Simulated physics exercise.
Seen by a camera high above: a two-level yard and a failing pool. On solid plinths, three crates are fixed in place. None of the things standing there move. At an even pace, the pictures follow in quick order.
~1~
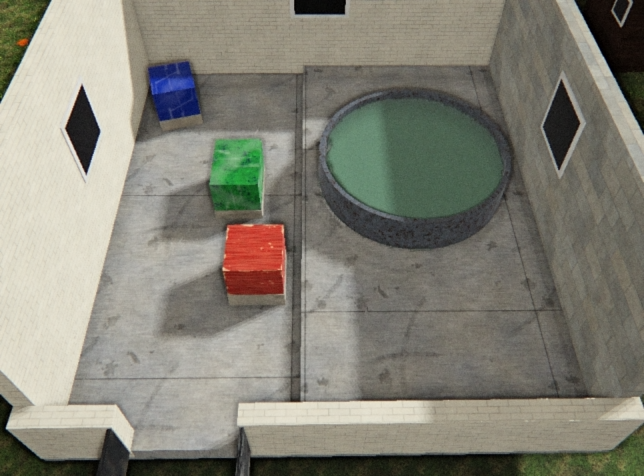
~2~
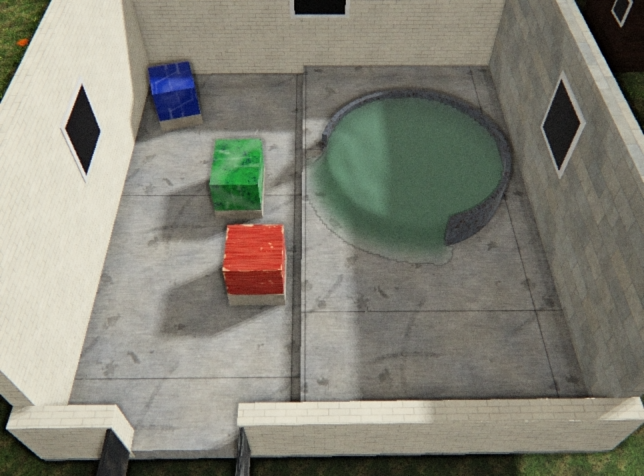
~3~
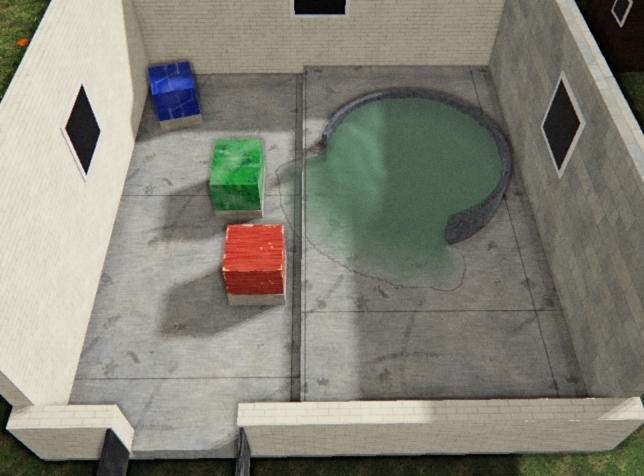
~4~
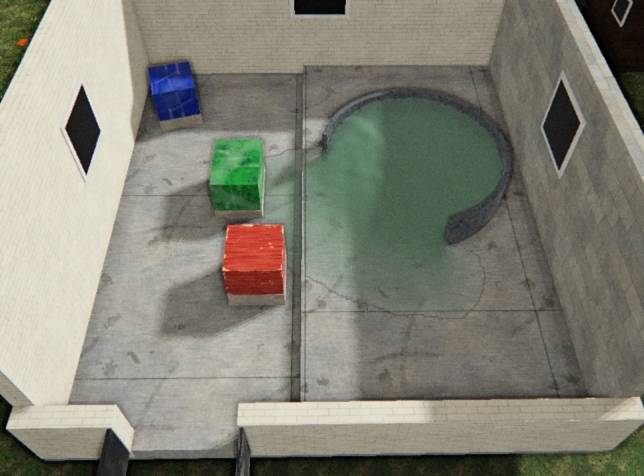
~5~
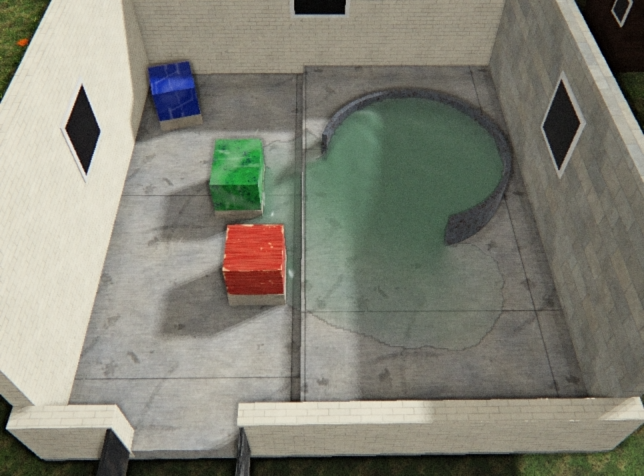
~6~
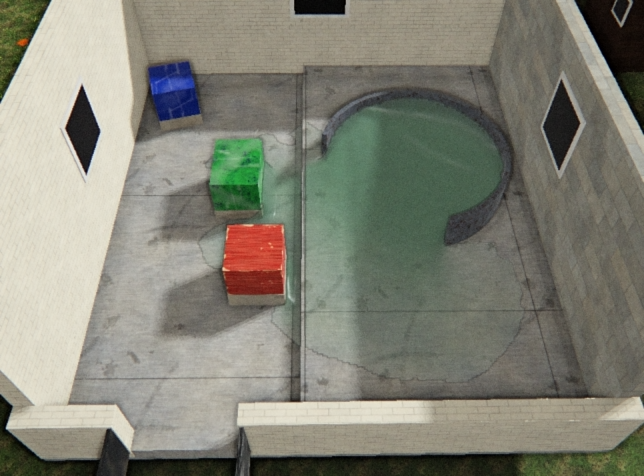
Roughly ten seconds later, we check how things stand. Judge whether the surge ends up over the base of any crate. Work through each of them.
At the end, green crate: Doused; blue crate: Clear; red crate: Doused.
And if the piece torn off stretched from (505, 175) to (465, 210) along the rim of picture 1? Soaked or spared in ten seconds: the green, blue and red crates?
Here goes: Green crate - left alone; blue crate - left alone; red crate - left alone.
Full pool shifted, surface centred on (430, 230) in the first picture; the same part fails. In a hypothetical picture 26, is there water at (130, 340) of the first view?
By that frame the spot is drenched.
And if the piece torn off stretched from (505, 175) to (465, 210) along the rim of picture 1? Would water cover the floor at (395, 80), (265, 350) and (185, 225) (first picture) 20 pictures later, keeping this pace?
Point one: Not reached. Point two: Reached. Point three: Not reached.
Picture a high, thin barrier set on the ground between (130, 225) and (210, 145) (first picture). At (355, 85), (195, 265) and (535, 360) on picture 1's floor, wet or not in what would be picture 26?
As listed: Dry, flooded, awash.
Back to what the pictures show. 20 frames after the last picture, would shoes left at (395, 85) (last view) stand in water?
Lab note: Spot reads unsubmerged.
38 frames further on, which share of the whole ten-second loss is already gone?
Share gone: About 60 %.
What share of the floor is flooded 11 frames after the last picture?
Estimate: Near 55 %.
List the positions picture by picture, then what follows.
The first frame shows the pool at (414, 154) is whole and still.
In the second frame, the front is at (447, 255), out from the gap at (352, 218).
In the third frame, the front is at (455, 277), out from the gap at (352, 219).
In the fourth frame, the front is at (472, 295), out from the gap at (352, 220).
In the fifth frame, water pours out at (352, 220) and has run to (475, 332).
In the sixth frame, water pours out at (352, 220) and has run to (481, 362).
A moment on, water covers 40 % of the floor; the green crate water round its plinth, the blue crate water round its plinth, the red crate water round its plinth.
Next, water covers 55 % of the floor; the green crate water round its plinth, the blue crate water round its plinth, the red crate water round its plinth.
Then, water covers 65 % of the floor; the green crate water round its plinth, the blue crate water round its plinth, the red crate water round its plinth.
Later, water covers 85 % of the floor; the green crate water round its plinth, the blue crate water round its plinth, the red crate water round its plinth.
In the end, water covers 90 % of the floor; the green crate was topped, the blue crate stayed above the water, the red crate was topped.
